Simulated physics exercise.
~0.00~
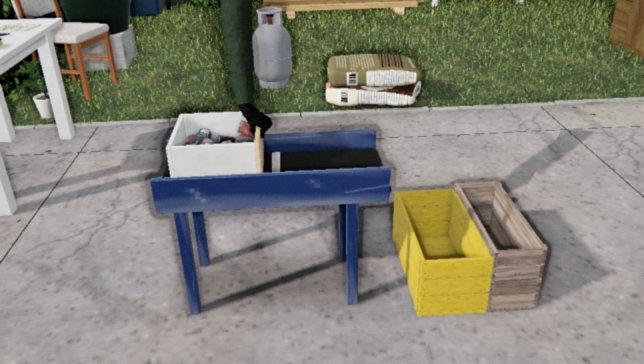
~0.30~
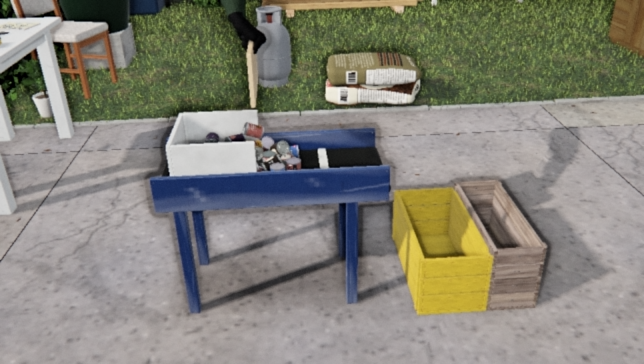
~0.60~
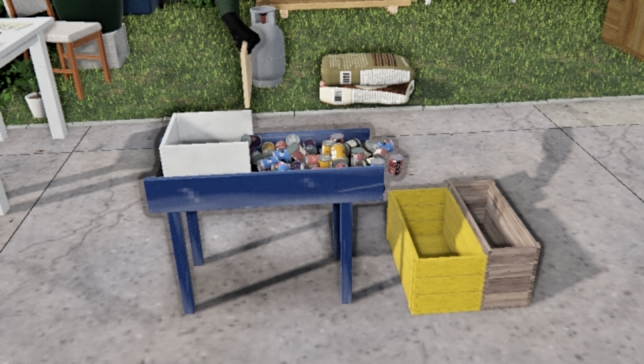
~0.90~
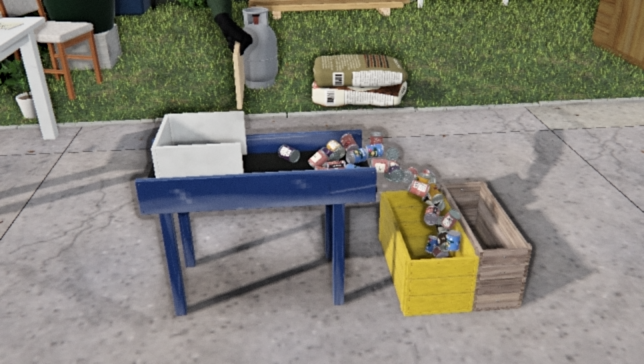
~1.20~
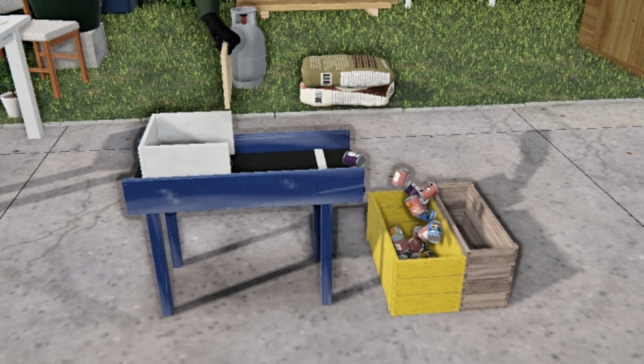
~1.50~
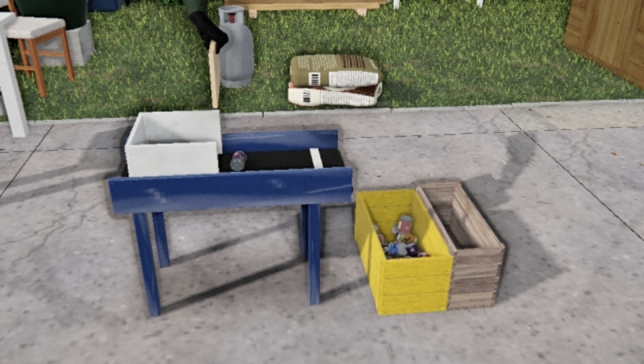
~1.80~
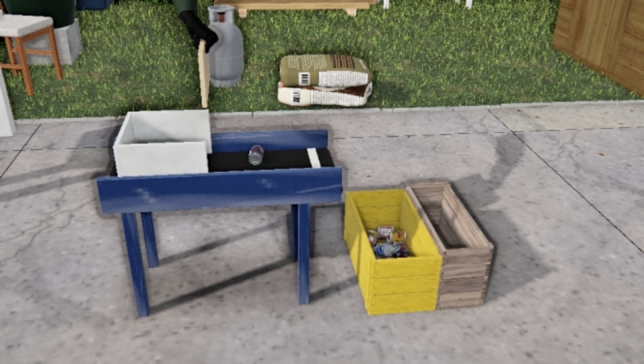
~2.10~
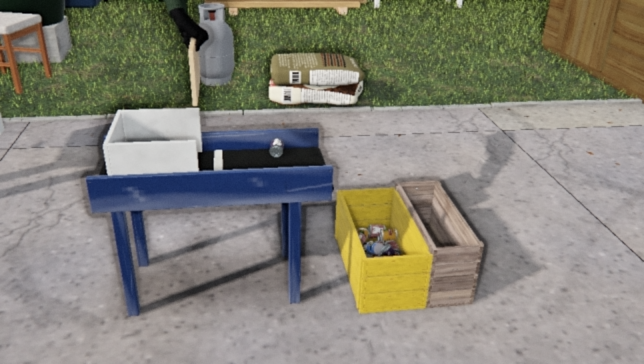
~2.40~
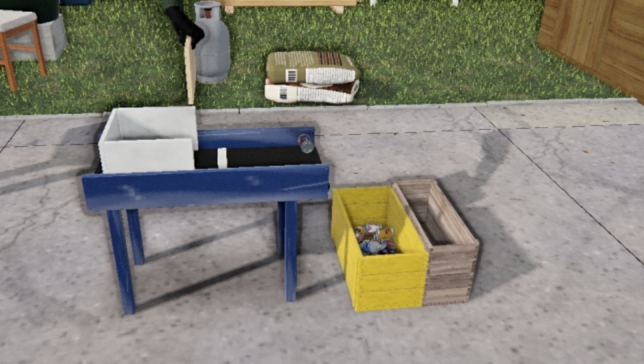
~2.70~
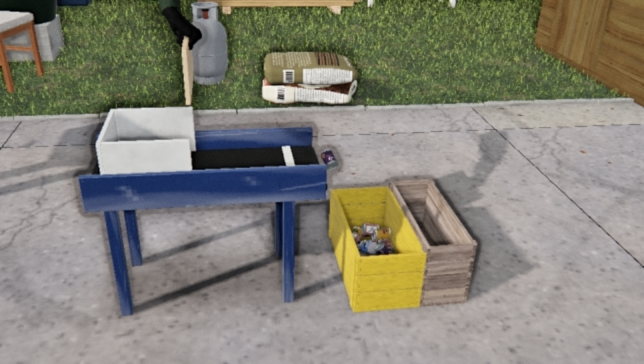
A gloved hand lifts a gate, and small tins ride a belt into a yellow tote.
